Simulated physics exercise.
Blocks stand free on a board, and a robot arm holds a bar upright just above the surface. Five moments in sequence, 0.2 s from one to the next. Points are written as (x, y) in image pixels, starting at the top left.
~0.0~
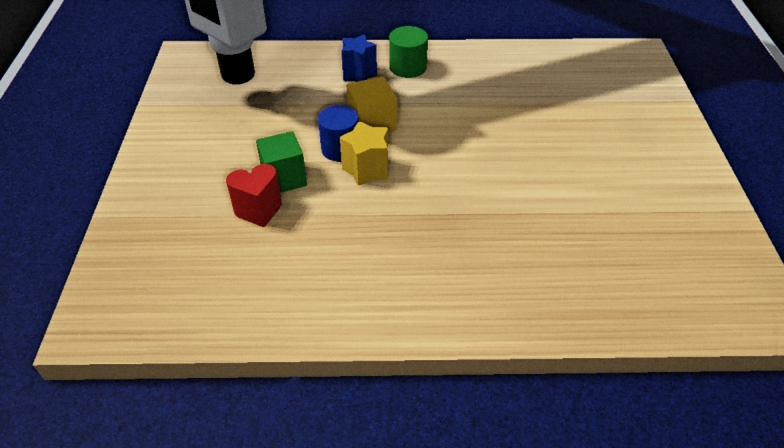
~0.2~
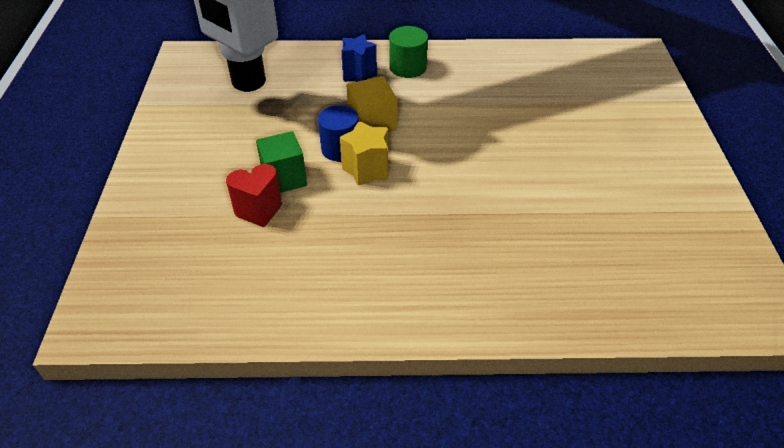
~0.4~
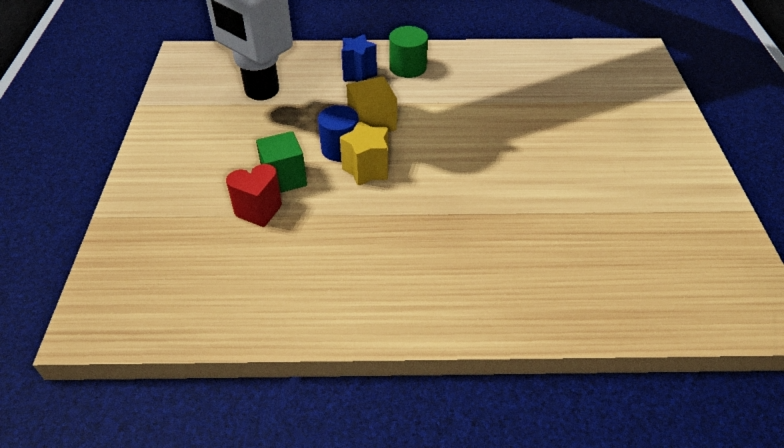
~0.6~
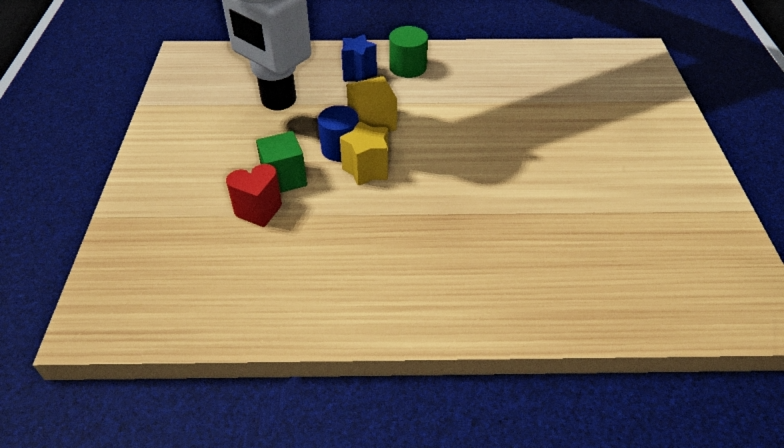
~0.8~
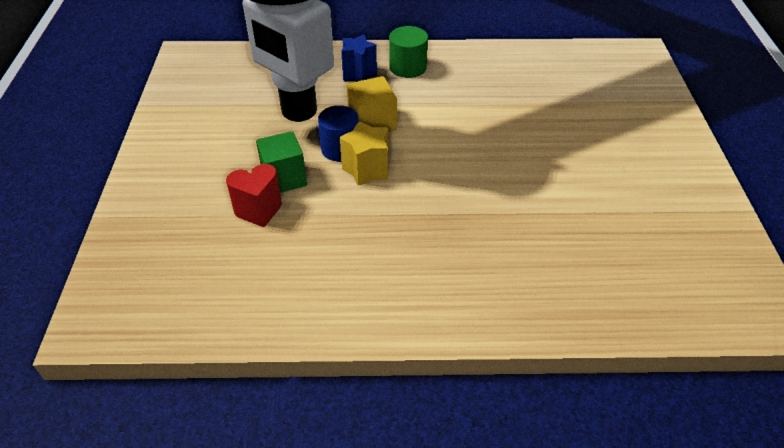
Robot arm holding a dark upright bar moving right and nearer across a wooden board, the coloured blocks around it staying still.
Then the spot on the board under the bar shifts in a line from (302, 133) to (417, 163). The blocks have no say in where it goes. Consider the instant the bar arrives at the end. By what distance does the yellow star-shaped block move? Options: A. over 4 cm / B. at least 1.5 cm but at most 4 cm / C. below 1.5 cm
(A)
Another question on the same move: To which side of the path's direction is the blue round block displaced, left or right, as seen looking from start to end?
It is displaced to the right.
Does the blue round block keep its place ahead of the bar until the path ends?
The answer is yes.
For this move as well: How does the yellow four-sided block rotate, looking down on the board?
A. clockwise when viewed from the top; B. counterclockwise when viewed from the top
I'll go with B - counterclockwise when viewed from the top.
One third of the way, bar (339, 122); blue round block (369, 126); yellow star-shaped block (388, 148), turned 20° clockwise.
Two thirds of the way, bar (378, 132); blue round block (404, 139); yellow star-shaped block (412, 166), turned 45° clockwise; yellow four-sided block (381, 92), turned 35° anticlockwise.
At the end, bar (418, 142); green four-sided block unmoved; blue round block (438, 155); yellow star-shaped block (424, 181), turned 75° clockwise; yellow four-sided block (381, 92), turned 35° anticlockwise.
